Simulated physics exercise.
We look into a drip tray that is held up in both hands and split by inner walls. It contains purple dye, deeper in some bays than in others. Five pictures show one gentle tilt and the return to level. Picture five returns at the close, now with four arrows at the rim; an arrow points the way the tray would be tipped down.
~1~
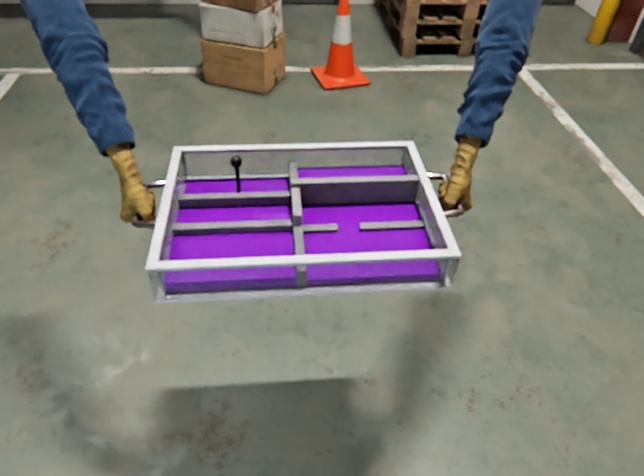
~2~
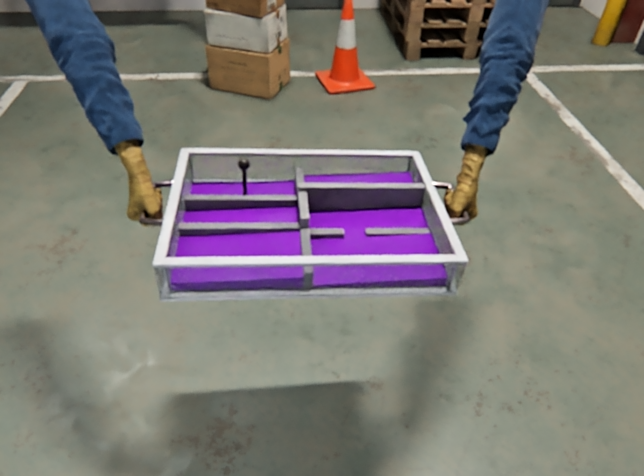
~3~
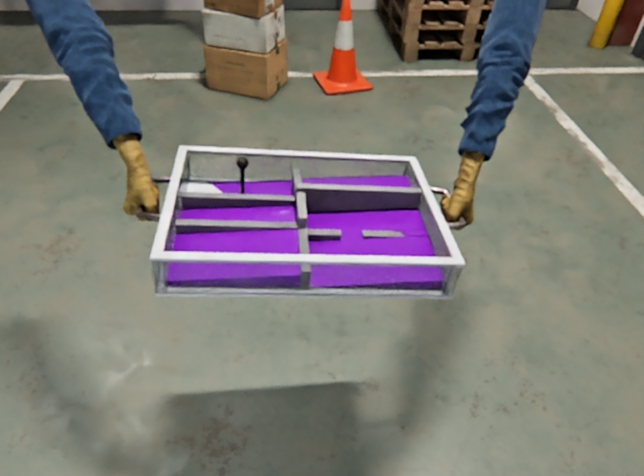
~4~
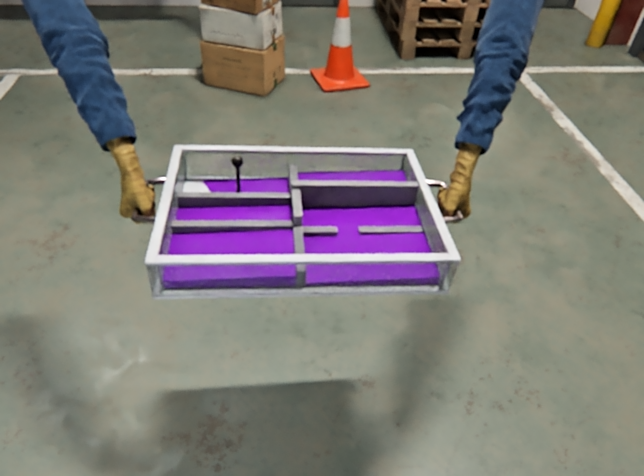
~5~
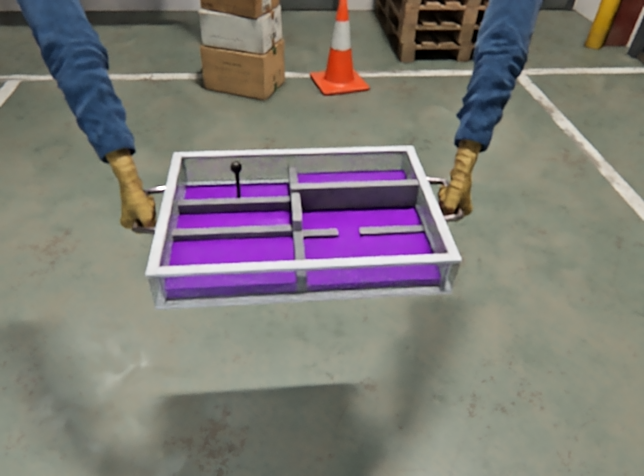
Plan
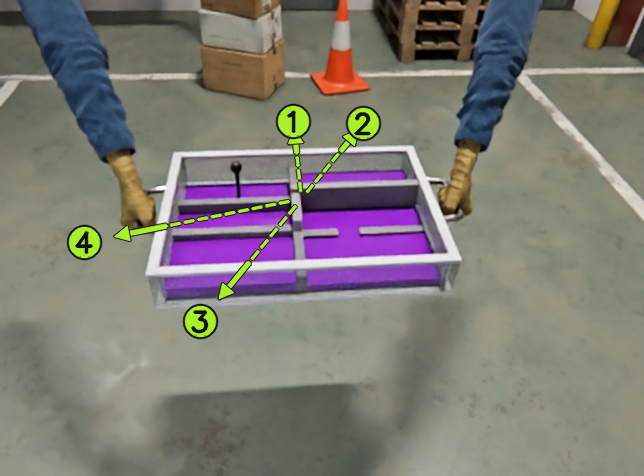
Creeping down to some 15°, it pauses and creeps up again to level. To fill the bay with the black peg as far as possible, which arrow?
4 beats the others.
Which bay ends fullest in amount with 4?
It is the front left one.
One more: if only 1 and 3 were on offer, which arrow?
The answer is 3.
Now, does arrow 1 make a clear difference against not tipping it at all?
No, it changes little.
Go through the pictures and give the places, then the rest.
The tray is level; deepest in the back right bay, at (352, 181), shallowest in the back left; black peg at (236, 162), in the first frame.
Tipped about 3° down to the back right; no wall is crossed, in the second frame.
Tipped about 6° down to the back right; no wall is crossed; black peg at (242, 163), in the third frame.
Tipped about 3° down to the back right; no wall is crossed, in the fourth frame.
The tray is level; deepest in the back right bay, at (352, 186), shallowest in the back left; black peg at (236, 167), in the fifth frame.
In lime, 1 ends at (294, 134); 2 ends at (354, 134); 3 ends at (222, 295); 4 ends at (119, 235).
If 1 is chosen, about 3 % of the liquid ends in the peg's bay; nothing spills.
If 2 is chosen, about 8 % of the liquid ends in the peg's bay; nothing spills.
If 3 is chosen, about 8 % of the liquid ends in the peg's bay; nothing spills.
If 4 is chosen, about 17 % of the liquid ends in the peg's bay; nothing spills.
